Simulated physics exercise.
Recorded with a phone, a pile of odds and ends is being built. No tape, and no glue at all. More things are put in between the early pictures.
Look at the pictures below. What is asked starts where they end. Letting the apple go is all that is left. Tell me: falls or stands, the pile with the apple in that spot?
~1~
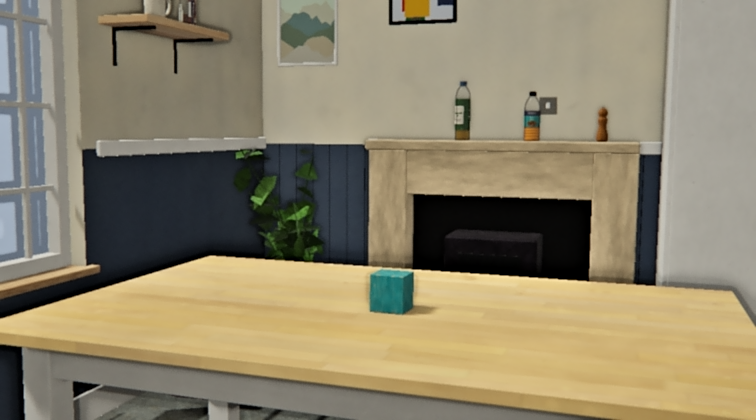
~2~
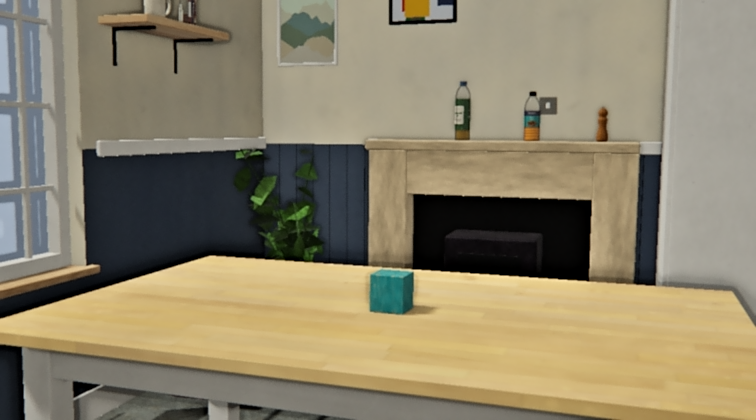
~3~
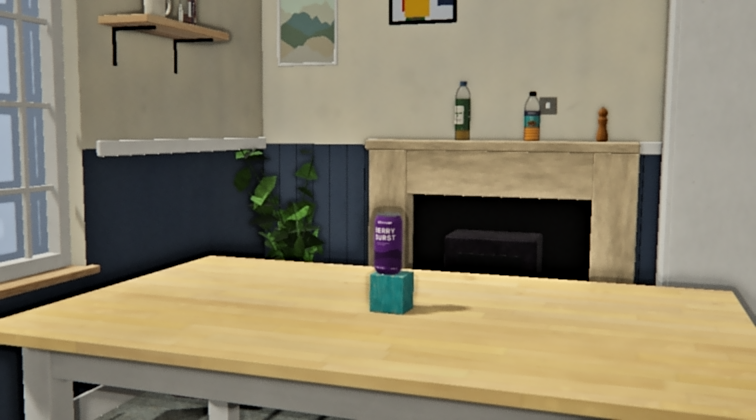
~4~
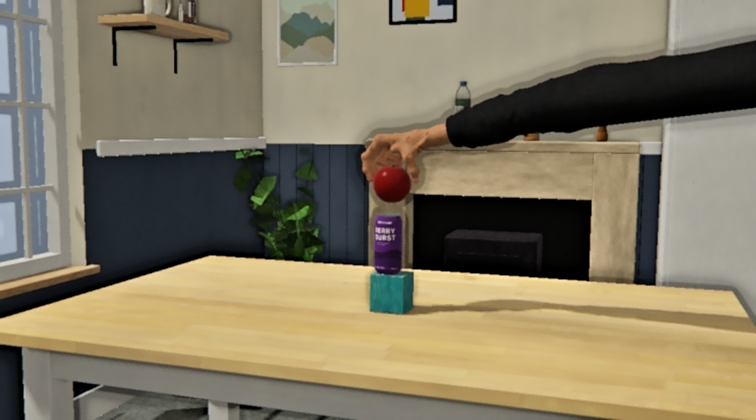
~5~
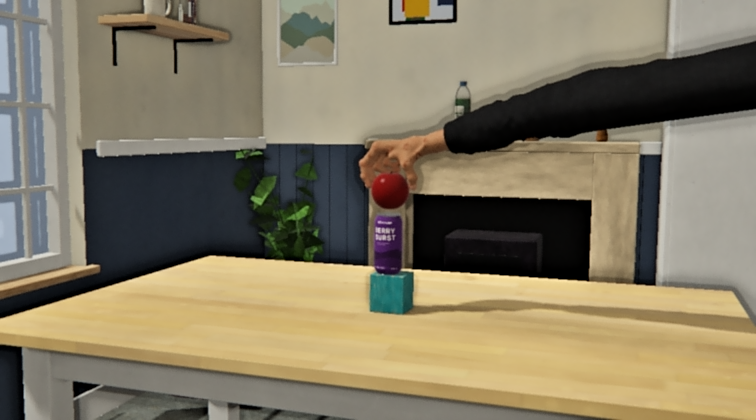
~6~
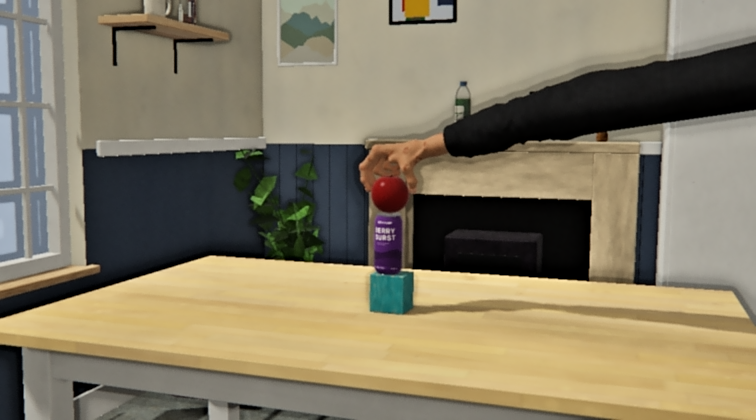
Stands.
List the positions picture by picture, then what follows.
In the first frame, the last thing is not in view yet; turquoise block (392, 291).
In the second frame, the last thing is not in view yet; turquoise block (392, 291).
In the third frame, the last thing is not in view yet; turquoise block (392, 291).
The fourth frame shows on its way; red apple (392, 184); turquoise block (392, 291).
The fifth frame shows on its way; red apple (390, 191); turquoise block (392, 291).
The sixth frame shows in place under the hand; red apple (390, 194); turquoise block (392, 291).
Then, 0.30 s on from there, no change.
Then, 0.70 s on from there, red apple resting near (390, 194).
In the end, all 3 unmoved. At the end, from the last picture's camera, red apple near (390, 194). The pile keeps its balance.
